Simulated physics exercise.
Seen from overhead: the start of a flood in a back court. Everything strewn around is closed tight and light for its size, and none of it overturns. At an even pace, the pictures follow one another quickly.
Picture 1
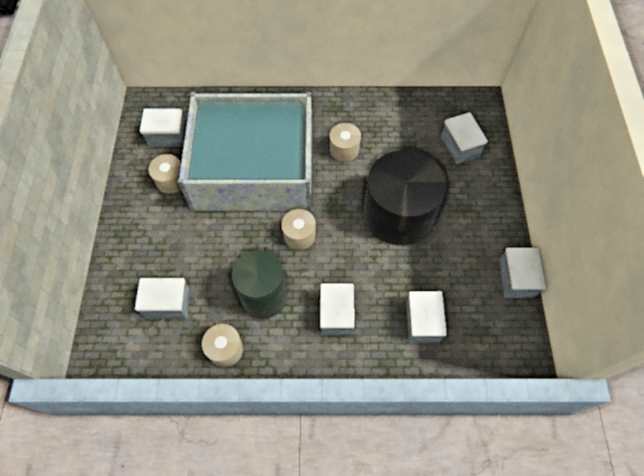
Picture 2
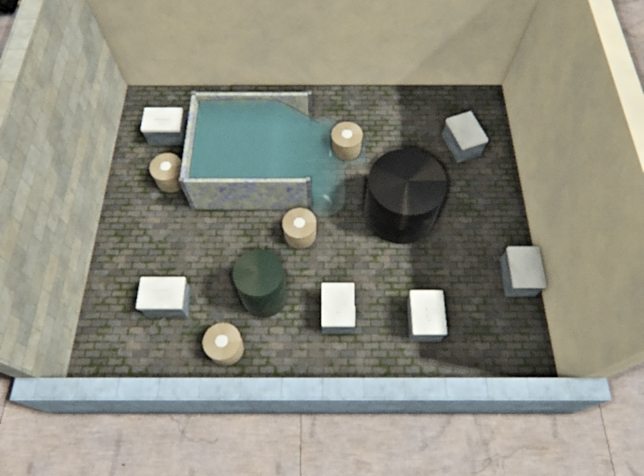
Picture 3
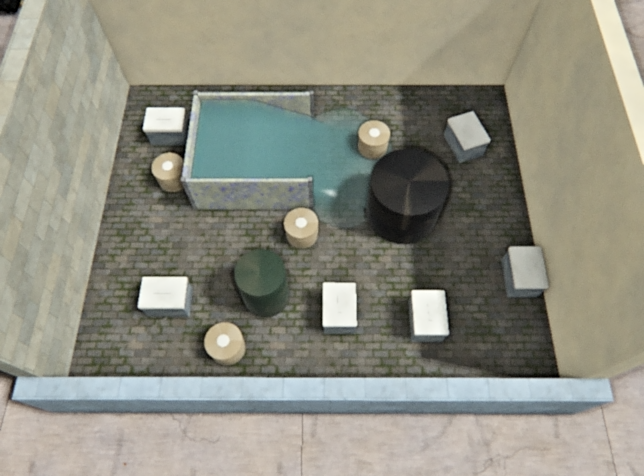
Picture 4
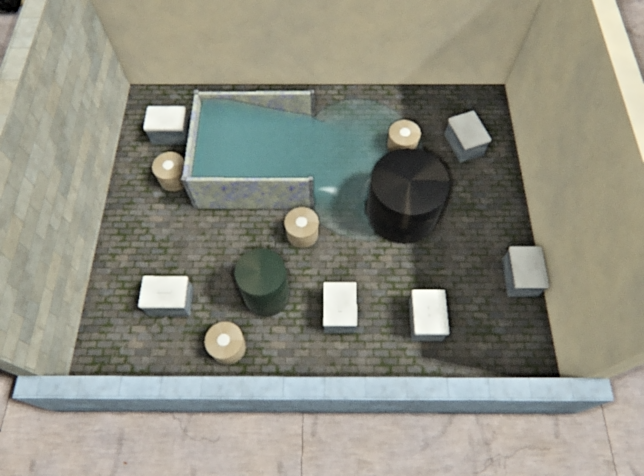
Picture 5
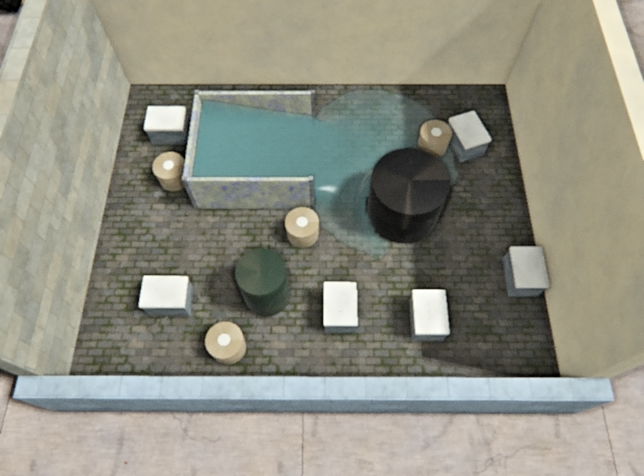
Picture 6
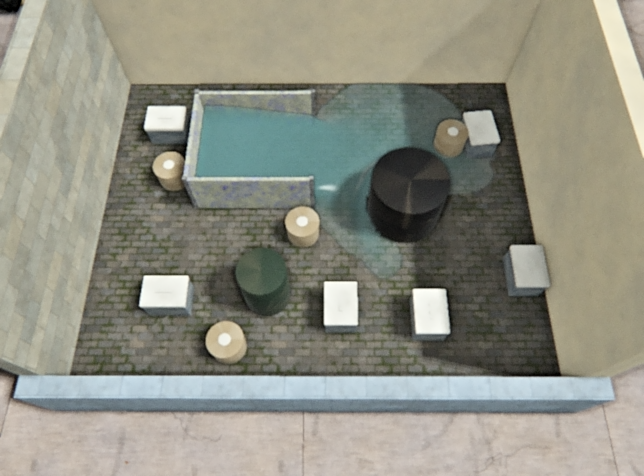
Water pours from the pool's open right side, pushing a round tub right before a pale chest shifts.
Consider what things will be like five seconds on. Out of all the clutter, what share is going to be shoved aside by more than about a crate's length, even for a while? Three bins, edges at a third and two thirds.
Band-wise it's the middle band, a third to two thirds.
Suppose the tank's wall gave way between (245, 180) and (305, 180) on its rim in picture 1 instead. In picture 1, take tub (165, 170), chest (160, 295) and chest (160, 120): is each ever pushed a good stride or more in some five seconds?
Lab note - in sequence: Never that far; made it that far; never that far.
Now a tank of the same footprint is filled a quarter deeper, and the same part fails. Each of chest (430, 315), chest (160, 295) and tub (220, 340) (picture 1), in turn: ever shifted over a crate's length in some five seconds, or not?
First one reached the mark, second one stopped before it, third one reached the mark.
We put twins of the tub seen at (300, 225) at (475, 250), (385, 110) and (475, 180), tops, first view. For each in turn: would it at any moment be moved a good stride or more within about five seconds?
In sequence: Knocked well away; knocked well away; knocked well away.
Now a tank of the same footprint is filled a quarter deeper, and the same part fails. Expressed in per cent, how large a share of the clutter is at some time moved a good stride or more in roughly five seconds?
About 60 %.
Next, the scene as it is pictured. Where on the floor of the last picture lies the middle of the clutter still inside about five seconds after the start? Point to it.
The remaining things centre around (306, 278).
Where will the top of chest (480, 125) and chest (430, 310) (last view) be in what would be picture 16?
Close to (517, 112) and (463, 340).
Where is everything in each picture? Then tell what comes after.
In the first picture, a tub at (345, 135), on the bottom; a chest at (466, 130) rests on the ground; 0 of 10 have shifted.
In the second picture, a tub at (347, 134) rests on the ground; a chest at (467, 129) rests on the ground; 0 of 10 have shifted.
In the third picture, a tub at (374, 133) rests on the ground, a stride from its start; a chest at (469, 129), on the bottom; 1 of 10 have shifted.
In the fourth picture, a tub at (405, 133), on the bottom, a stride from its start; a chest at (470, 129), on the bottom; 1 of 10 have shifted.
In the fifth picture, a tub at (436, 132) rests on the ground, a stride from its start; a chest at (470, 129), on the bottom; 1 of 10 have shifted.
In the sixth picture, a tub at (453, 132), afloat, a stride from its start; a chest at (482, 126) rests on the ground, close to its start; 2 of 10 have shifted.
A moment on, 2 of 10 are well off their spots; 1 afloat.
Next, 3 of 10 are well off their spots; 3 afloat.
Later, 5 of 10 are well off their spots; 5 afloat.
In the end, 6 of 10 are well off their spots, and 6 have been at some point; 4 afloat.
